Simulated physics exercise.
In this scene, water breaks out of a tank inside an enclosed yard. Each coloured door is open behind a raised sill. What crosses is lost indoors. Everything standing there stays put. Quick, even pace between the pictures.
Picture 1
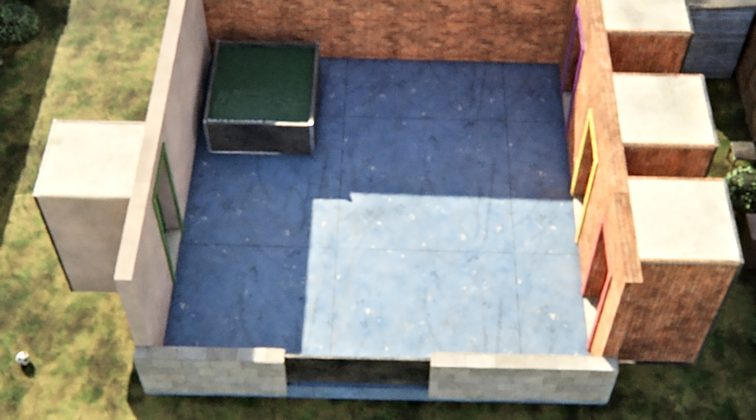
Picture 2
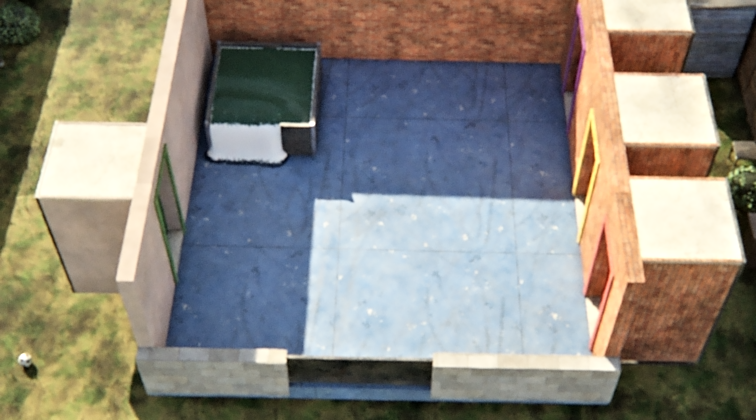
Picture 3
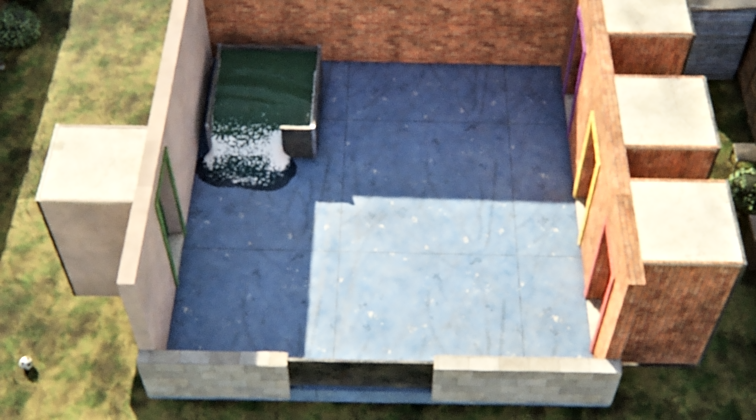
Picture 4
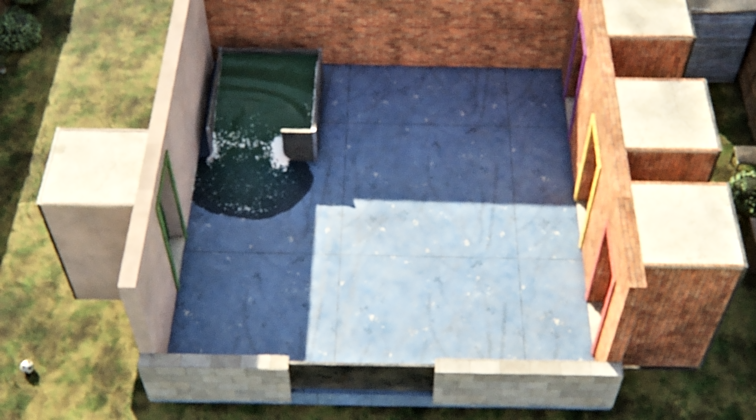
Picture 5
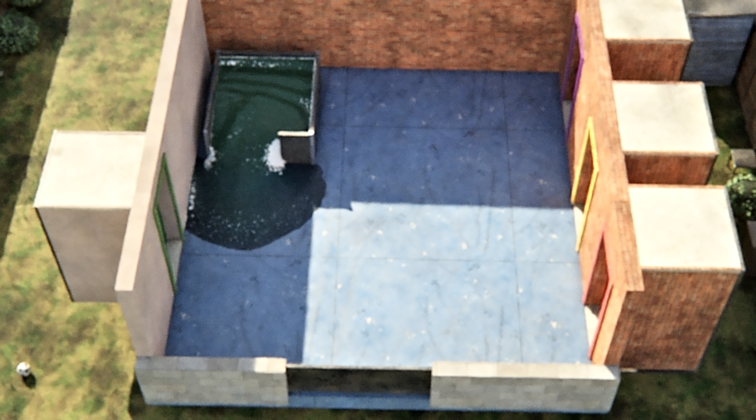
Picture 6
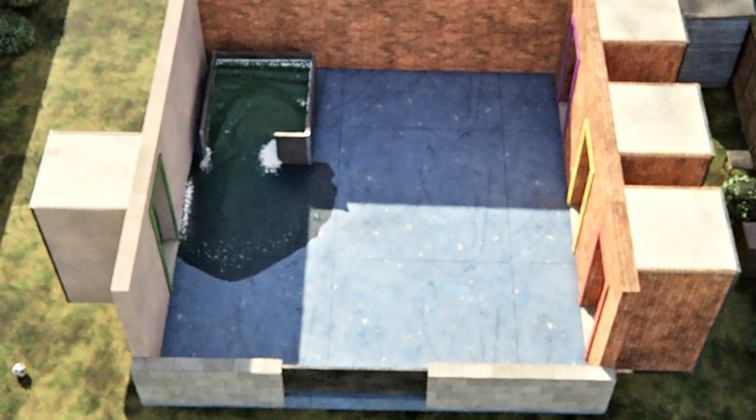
Dark water bursts through the front of an open tank in the corner of a walled yard, foaming at the gap, then spreads across the blue floor along the left wall, reaching the green-framed door and the sunlit patch's edge.
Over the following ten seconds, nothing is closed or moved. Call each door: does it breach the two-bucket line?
Calls: The purple door does not breach it; the yellow door breaches it; the green door does not breach it; the red door breaches it.
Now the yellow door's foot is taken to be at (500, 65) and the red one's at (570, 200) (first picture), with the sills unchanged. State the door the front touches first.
I reckon it is the one in green.
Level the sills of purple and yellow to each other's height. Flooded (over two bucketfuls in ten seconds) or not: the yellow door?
As I read it, the yellow door remains within limits.
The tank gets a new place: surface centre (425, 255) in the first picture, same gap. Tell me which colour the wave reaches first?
That would be the red one.
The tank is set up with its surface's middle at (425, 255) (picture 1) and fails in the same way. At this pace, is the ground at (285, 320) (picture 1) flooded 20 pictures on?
Hit.
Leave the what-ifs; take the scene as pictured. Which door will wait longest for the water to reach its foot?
It's the purple door.
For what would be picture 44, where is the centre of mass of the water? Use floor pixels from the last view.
Roughly (344, 264).
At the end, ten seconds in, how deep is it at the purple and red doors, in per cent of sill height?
Roughly 50 % and 300 %, respectively.
A moment on, water covers 25 % of the floor; the purple door not reached, the yellow door not reached, the green door wet at the sill, nothing in, the red door not reached.
Next, water covers 35 % of the floor; the purple door not reached, the yellow door not reached, the green door wet at the sill, nothing in, the red door not reached.
Then, water covers 40 % of the floor; the purple door not reached, the yellow door not reached, the green door under two buckets in, the red door not reached.
Later, water covers 65 % of the floor; the purple door not reached, the yellow door under two buckets in, the green door under two buckets in, the red door far over two buckets in.
In the end, water covers 80 % of the floor; the purple door wet at the sill, nothing in, the yellow door over two buckets in, the green door under two buckets in, the red door far over two buckets in.
